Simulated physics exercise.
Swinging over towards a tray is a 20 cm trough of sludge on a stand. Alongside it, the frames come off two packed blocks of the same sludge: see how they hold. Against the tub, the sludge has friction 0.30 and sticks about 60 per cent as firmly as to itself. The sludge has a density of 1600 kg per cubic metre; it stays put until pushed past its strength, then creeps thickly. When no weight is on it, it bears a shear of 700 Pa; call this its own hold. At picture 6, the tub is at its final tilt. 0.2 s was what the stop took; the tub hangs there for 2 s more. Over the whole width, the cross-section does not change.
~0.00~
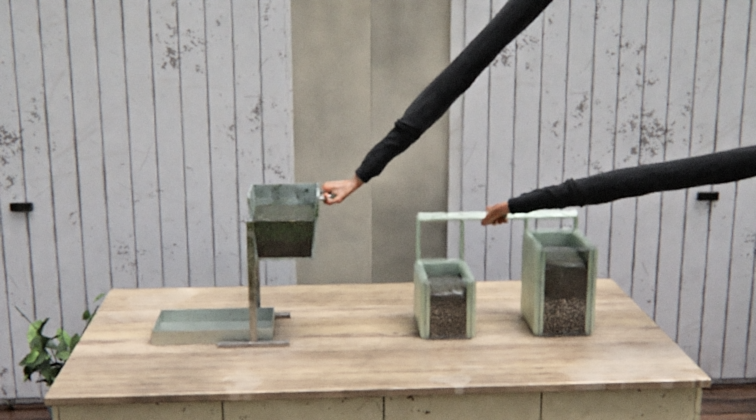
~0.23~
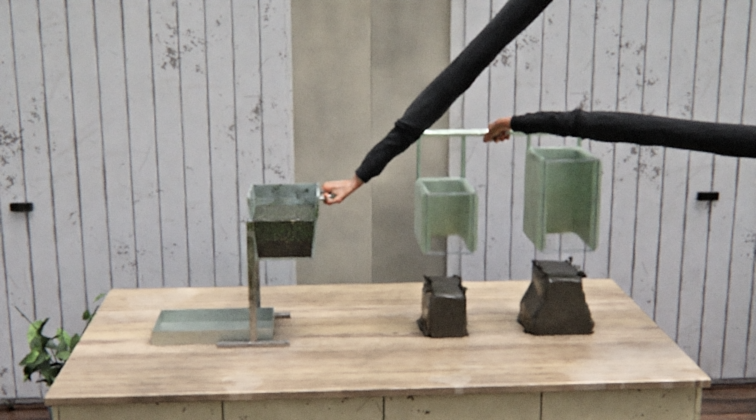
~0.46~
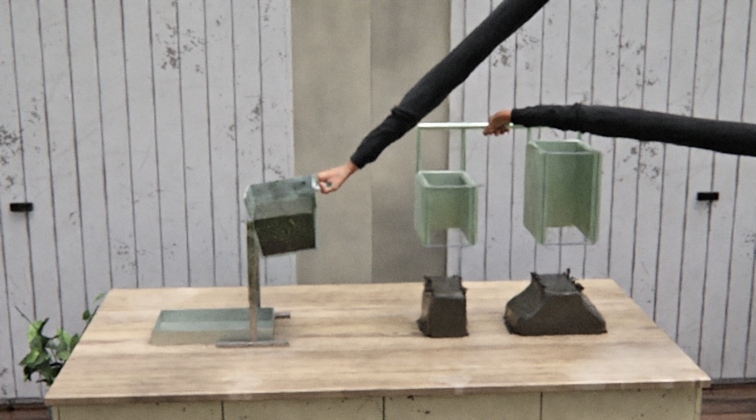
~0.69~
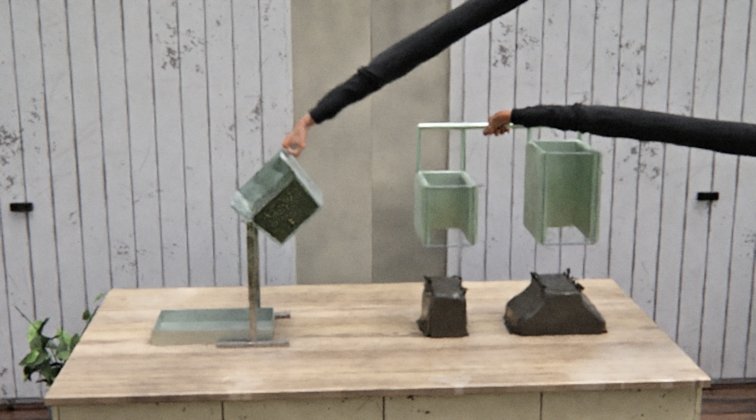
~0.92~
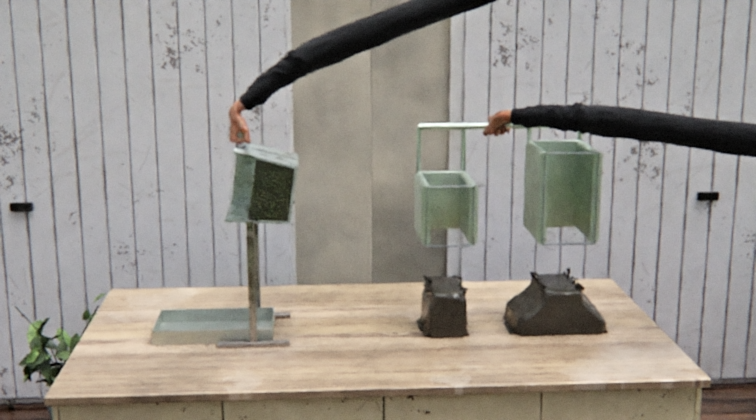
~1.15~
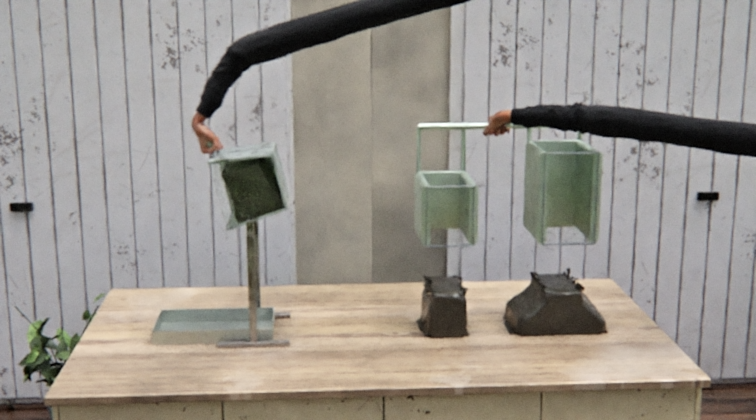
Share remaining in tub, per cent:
Near 0 percent.
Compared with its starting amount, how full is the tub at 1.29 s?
About 85 %.
After 1.29 s, the tub is at 103 degrees and holds 83 %.
After 1.46 s, the tub is at 103 degrees and holds 35 %.
After 1.63 s, the tub is at 103 degrees and holds 0 %.
After 1.80 s, the tub is at 103 degrees and holds 0 %.
After 3.15 s, the tub is at 103 degrees and holds 0 %.
